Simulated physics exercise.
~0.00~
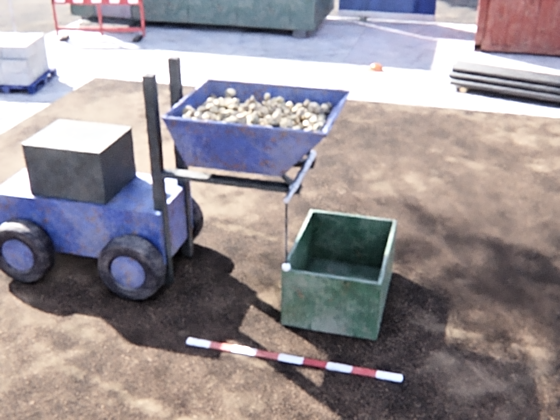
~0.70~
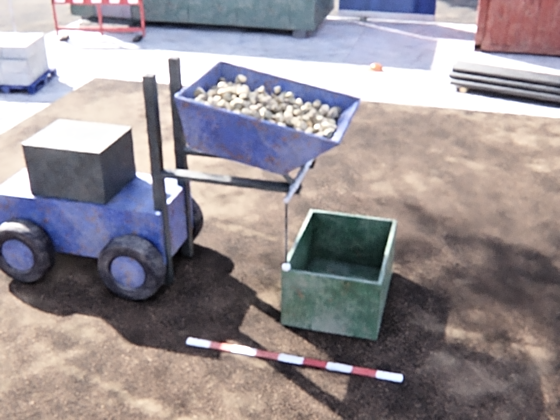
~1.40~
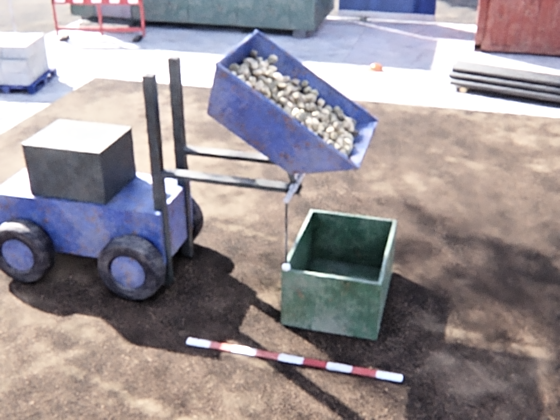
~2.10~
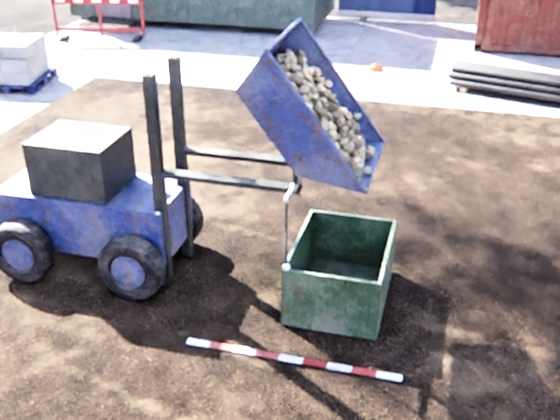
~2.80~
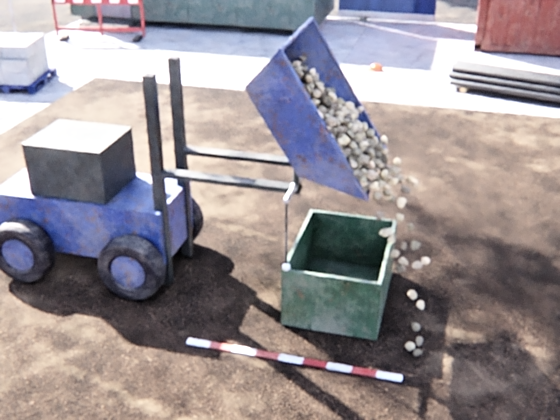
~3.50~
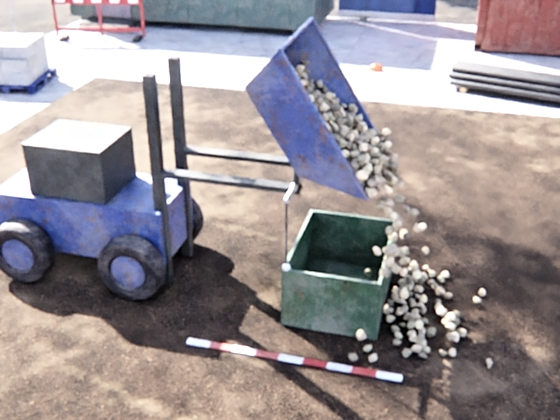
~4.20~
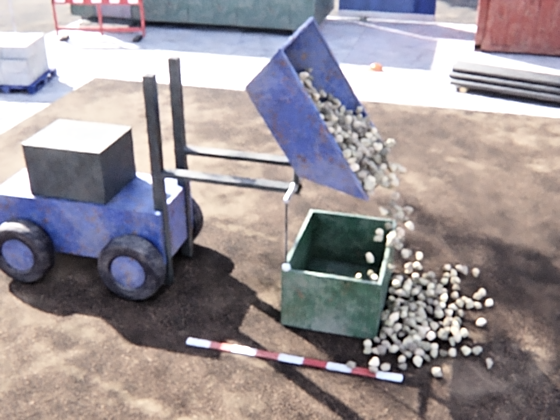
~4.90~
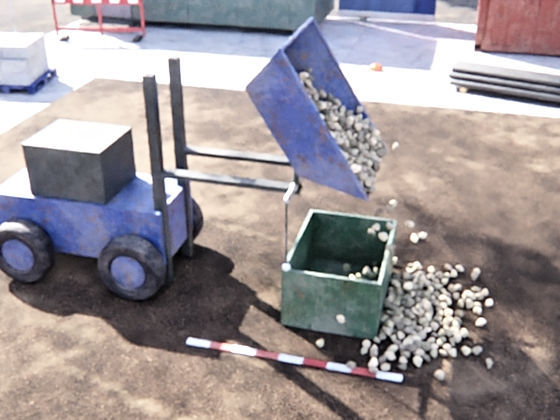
A blue skip on a forklift tips right, spilling stones mostly beside the green bin.
